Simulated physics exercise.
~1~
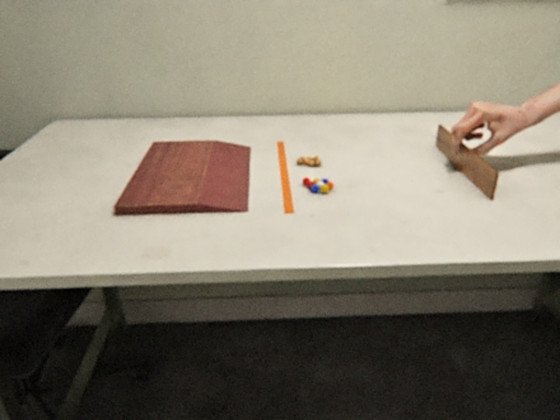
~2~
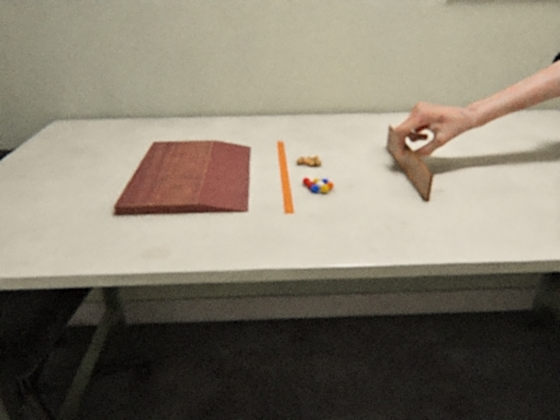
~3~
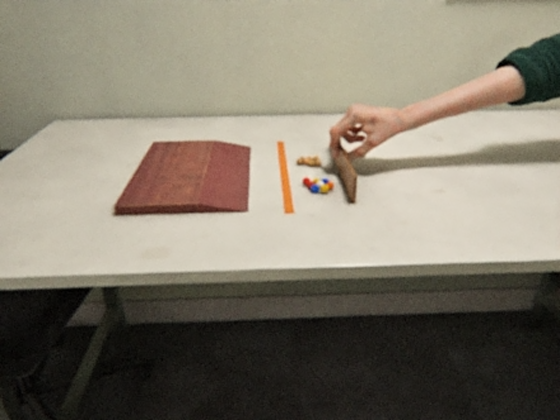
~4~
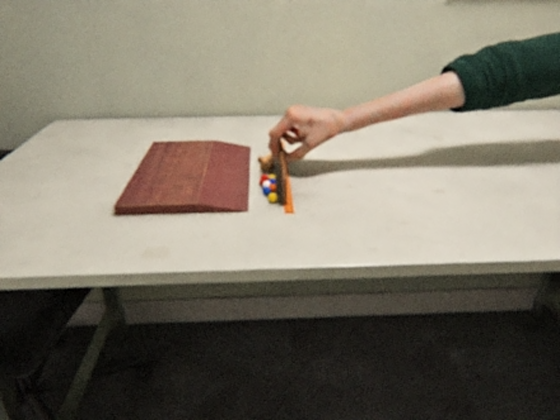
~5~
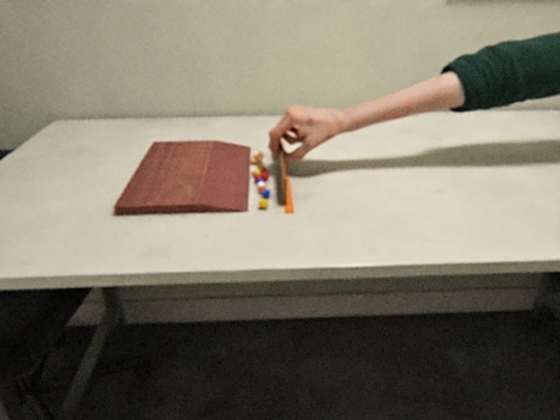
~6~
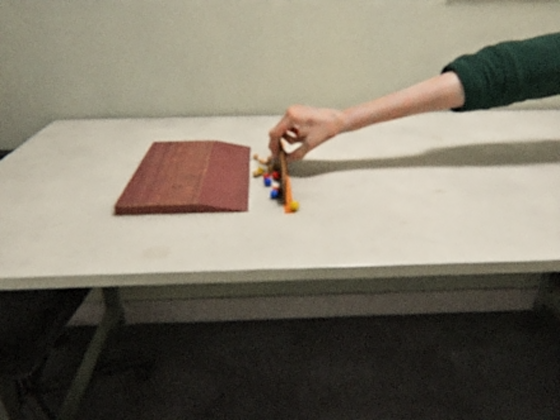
On a pale table, a hand slid an upright strip of wood left, pushing two small clusters of colorful bits past the orange tape, where it stopped; the bits scattered toward a low reddish wedge, then some rolled back, and none ended up on it.
